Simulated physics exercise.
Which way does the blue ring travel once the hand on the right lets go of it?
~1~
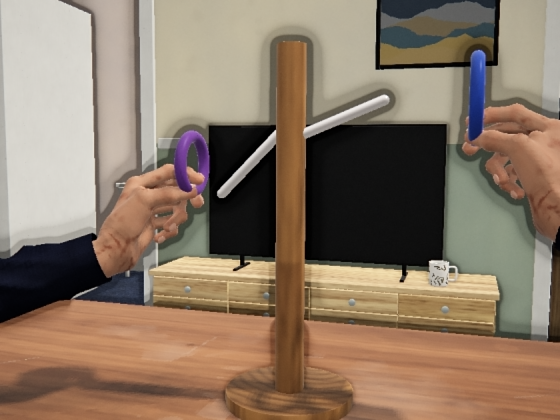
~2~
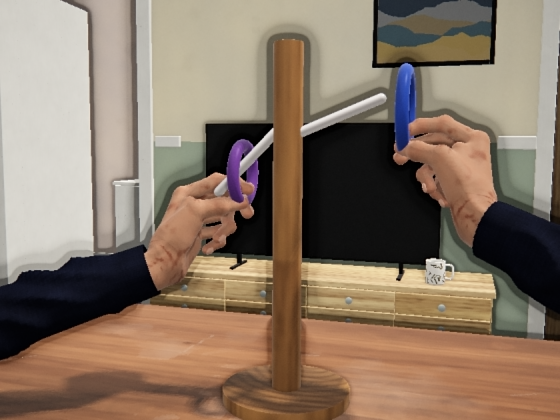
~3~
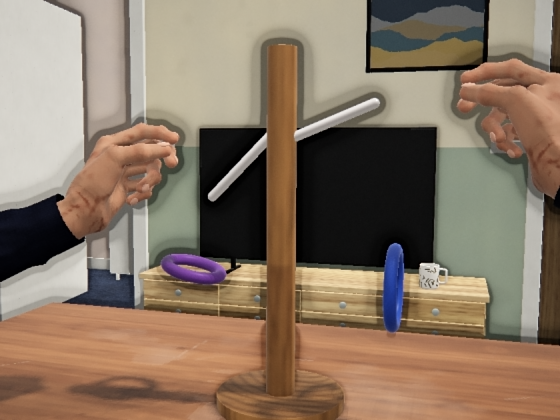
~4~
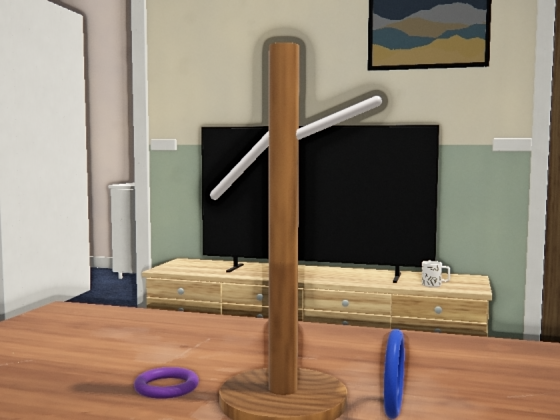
It moves down, dropping to the table on the right side of the stand.
